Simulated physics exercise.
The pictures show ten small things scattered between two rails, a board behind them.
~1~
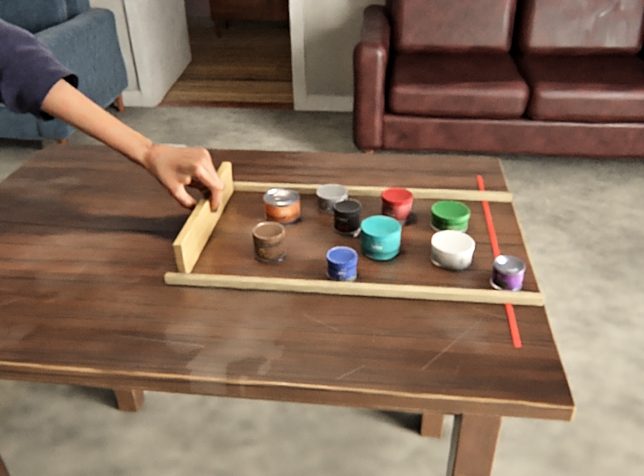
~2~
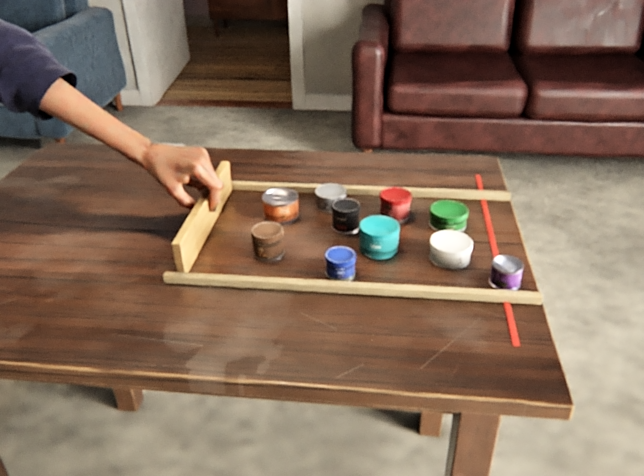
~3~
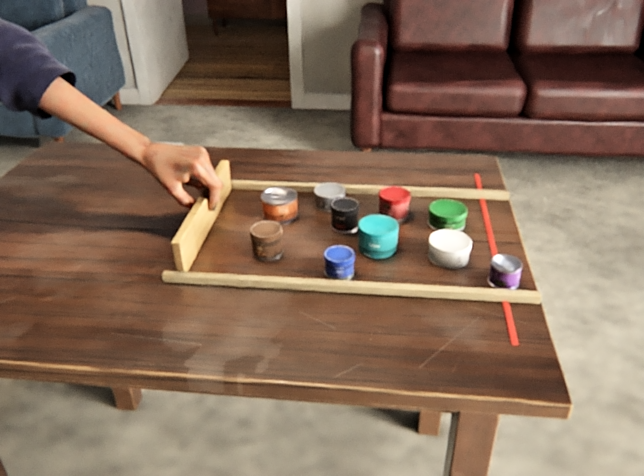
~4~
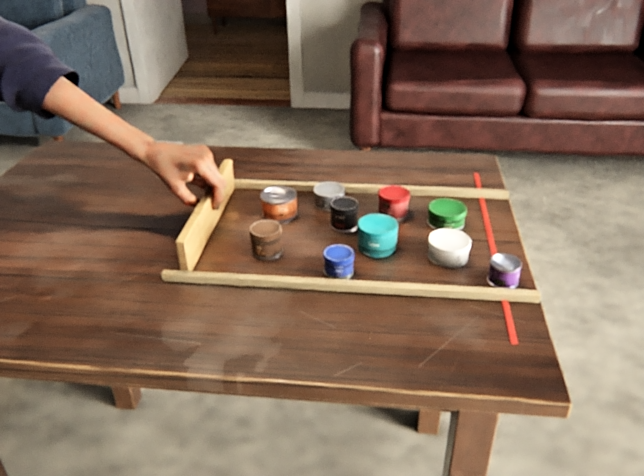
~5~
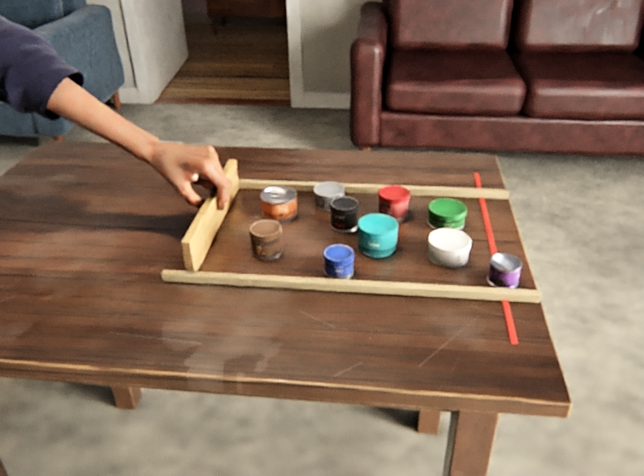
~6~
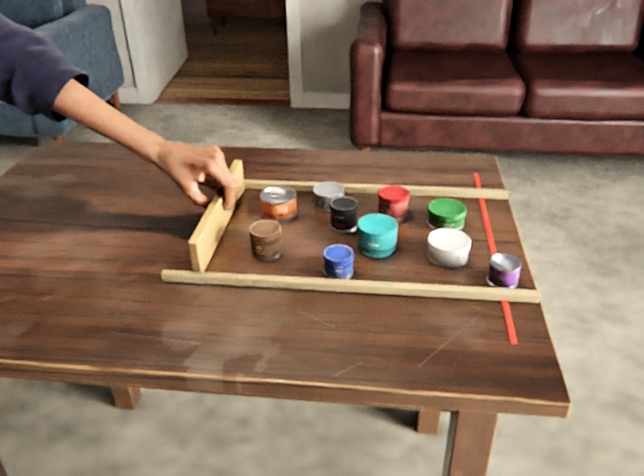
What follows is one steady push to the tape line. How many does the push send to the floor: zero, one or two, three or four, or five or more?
The number that fall off is five or more.
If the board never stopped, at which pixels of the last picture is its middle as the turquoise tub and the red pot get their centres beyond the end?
Near (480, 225) and (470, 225).
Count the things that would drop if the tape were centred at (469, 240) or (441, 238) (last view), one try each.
Down on the floor: 2 and 0.
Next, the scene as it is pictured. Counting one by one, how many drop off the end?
It comes to 5.
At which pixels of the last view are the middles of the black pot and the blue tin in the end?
About (507, 230), and the other about (518, 276).
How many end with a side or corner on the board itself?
The number is 5.
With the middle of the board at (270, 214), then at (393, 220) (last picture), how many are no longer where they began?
At the one place 2, at the other 9.
Soon after, none off yet; purple pot at rest near (504, 272); green pot at rest near (446, 215); white tin at rest near (448, 248).
After that, none off yet; purple pot at rest near (504, 272); green pot at rest near (447, 215); white tin displaced a little near (461, 248).
And then, none off yet; purple pot at rest near (504, 272); green pot displaced about its own width near (495, 224); white tin displaced well along near (527, 256).
In the end, the number that fall off is five or more; gone, turquoise tub, red pot, white tin, green pot and purple pot.
